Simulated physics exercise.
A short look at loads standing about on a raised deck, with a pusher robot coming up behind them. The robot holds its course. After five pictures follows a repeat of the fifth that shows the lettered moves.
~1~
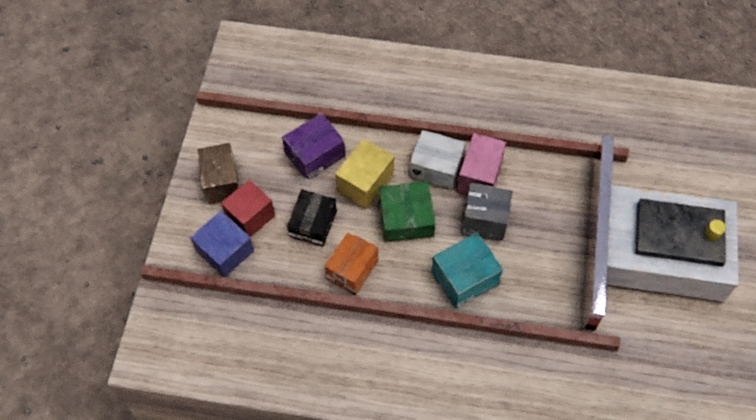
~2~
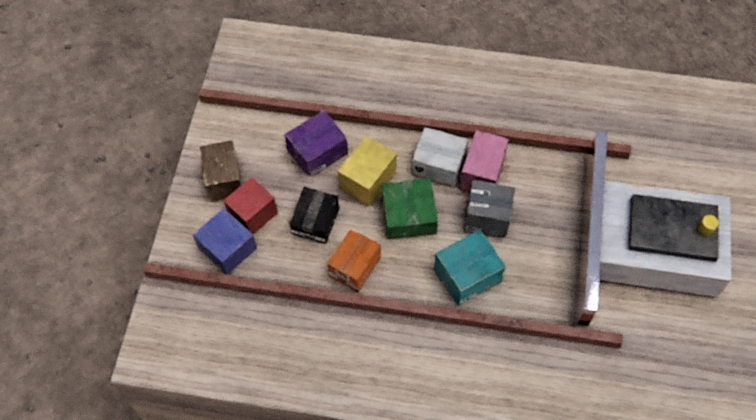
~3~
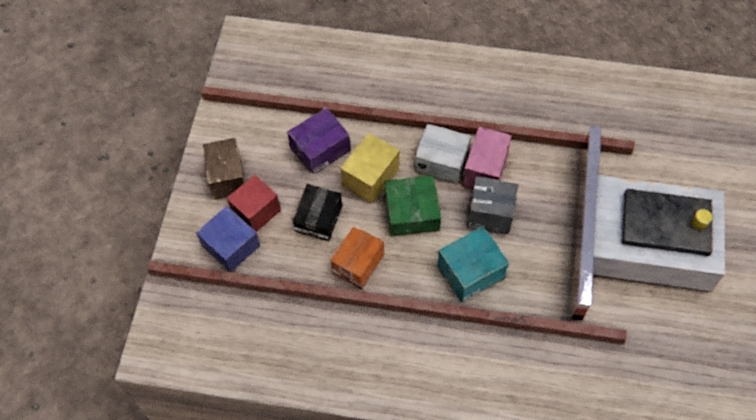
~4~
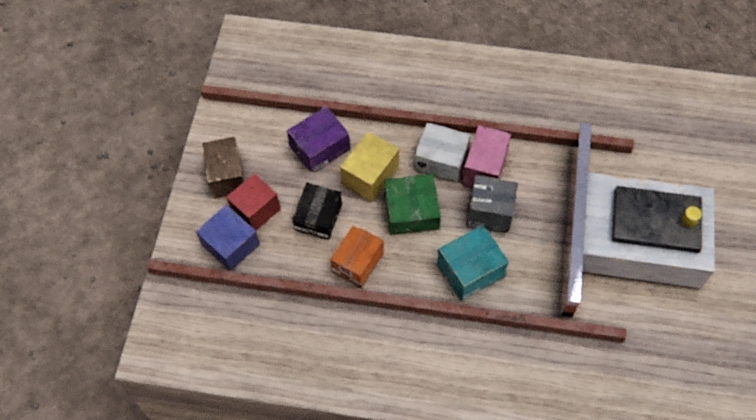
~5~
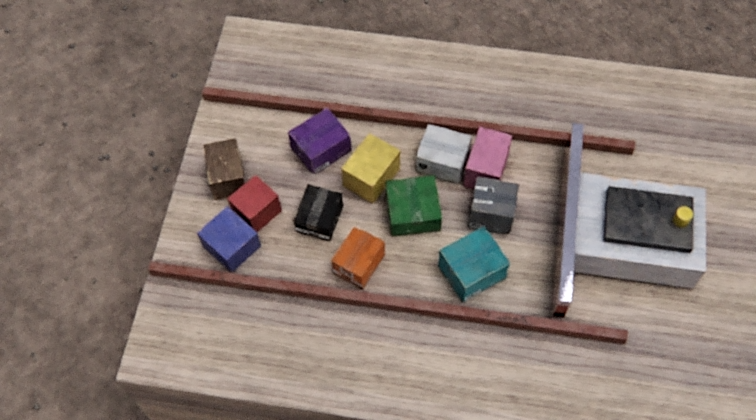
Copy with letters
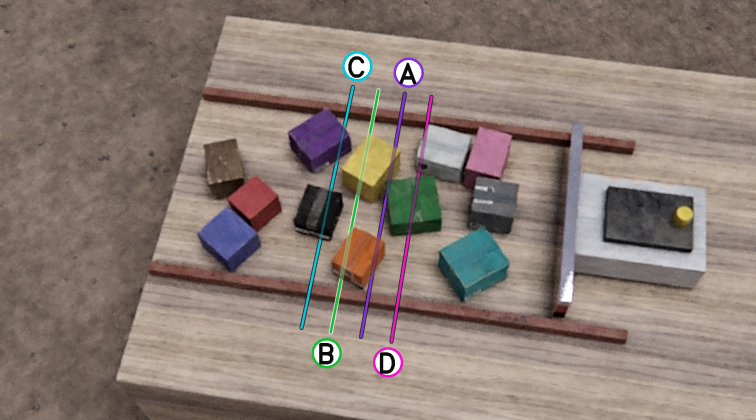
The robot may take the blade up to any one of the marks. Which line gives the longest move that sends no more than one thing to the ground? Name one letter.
No second one falls up to C.
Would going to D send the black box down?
No.
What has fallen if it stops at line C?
The brown crate goes over.
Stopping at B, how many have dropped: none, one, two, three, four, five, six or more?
The count is none.
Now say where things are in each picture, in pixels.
The first picture shows turquoise box (467, 270); purple box (314, 147); green box (407, 212).
The second picture shows robot (668, 226); red crate (251, 207).
The third picture shows robot (662, 220); blue crate (228, 239).
The fourth picture shows robot (651, 217); orange parcel (357, 256).
The fifth picture shows robot (643, 217); black box (319, 213); grey parcel (493, 206); pink crate (488, 161).
On the marked copy, A at (385, 207); B at (356, 203); C at (329, 199); D at (413, 211).
Taking C. A third of the way, robot (552, 205); white parcel (424, 154); pink crate (464, 158).
Two thirds of the way, robot (463, 193); brown crate (216, 165); blue crate (225, 242).
When it is over, robot (399, 185); brown crate over the edge; red crate (178, 204); one fallen.
As for the rest, A is within the limit but short; B is within the limit but short; D is within the limit but short.
